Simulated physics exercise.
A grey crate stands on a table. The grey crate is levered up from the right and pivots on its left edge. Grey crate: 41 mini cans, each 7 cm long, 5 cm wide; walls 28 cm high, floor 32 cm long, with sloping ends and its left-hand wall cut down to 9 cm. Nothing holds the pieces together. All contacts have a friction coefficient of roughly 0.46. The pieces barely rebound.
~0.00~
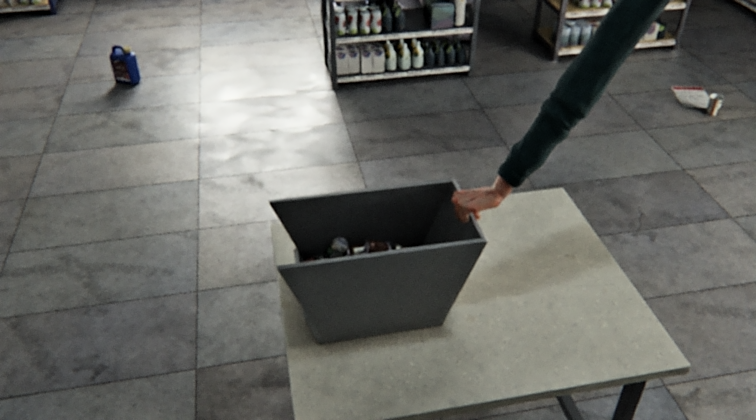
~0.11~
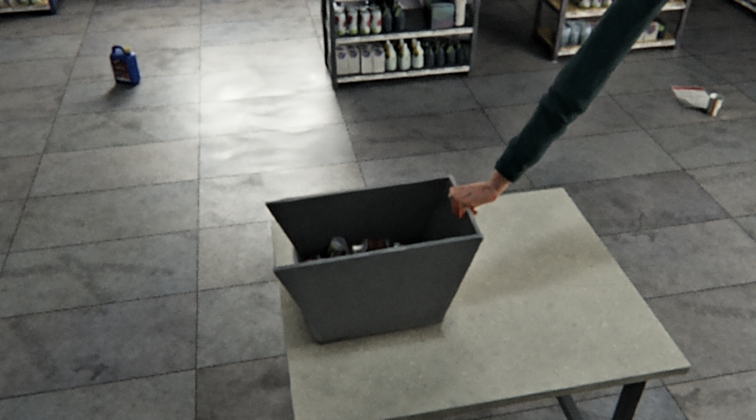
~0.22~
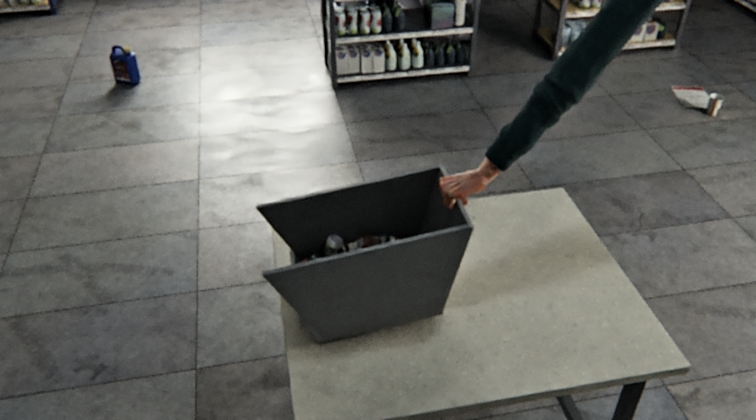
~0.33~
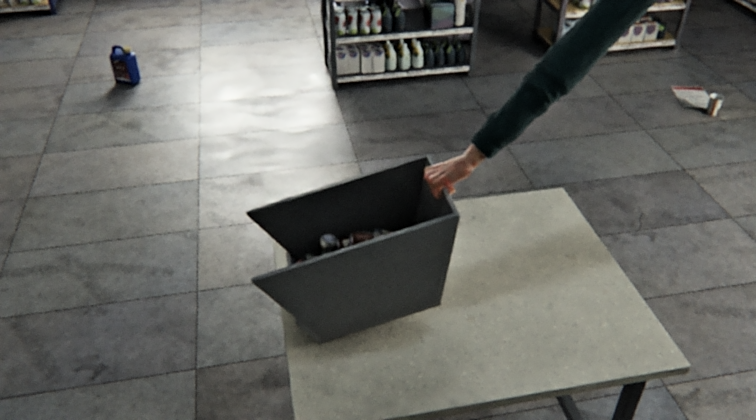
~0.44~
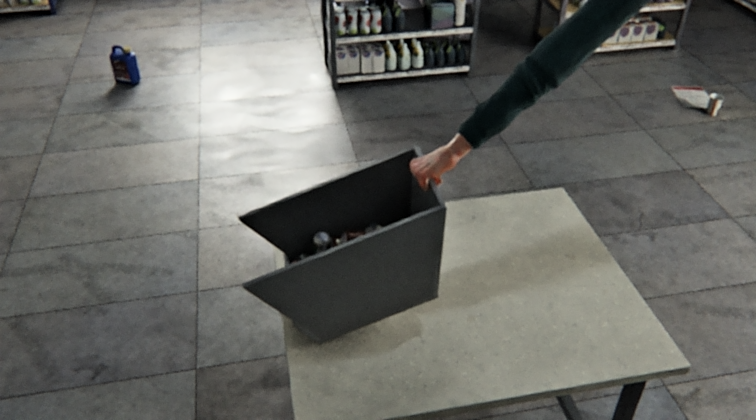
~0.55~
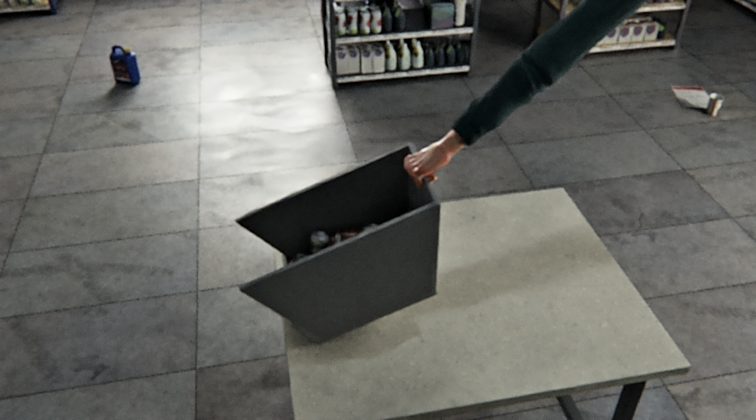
A hand in a dark green sleeve lifted the right side of a grey crate on a table, tilting it steadily to the left on its left edge, with the small items still inside.
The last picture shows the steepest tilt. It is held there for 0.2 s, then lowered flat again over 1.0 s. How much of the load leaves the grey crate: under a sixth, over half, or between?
Fewer than one in six of the mini cans leave the grey crate.
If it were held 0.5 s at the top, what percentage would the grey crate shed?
In that case grey crate 0 per cent.
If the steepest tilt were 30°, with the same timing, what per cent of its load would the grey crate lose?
Then grey crate 10 per cent.
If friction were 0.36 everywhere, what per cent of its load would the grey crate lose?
In that case grey crate 0 per cent.
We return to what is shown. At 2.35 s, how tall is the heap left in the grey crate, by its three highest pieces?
About 14 cm.
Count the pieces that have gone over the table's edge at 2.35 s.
Roughly 0.
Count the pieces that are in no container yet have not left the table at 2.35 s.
Some 0 pieces.
After 0.84 s, tilt 21°; grey crate 41 in, 0 out.
After 1.20 s, tilt 12°; grey crate 41 in, 0 out.
After 1.70 s, tilt 0°; grey crate 41 in, 0 out.
Final count (at 2.35 s), grey crate 41 in, 0 out. Asked share, 0 of 41, 0 per cent.
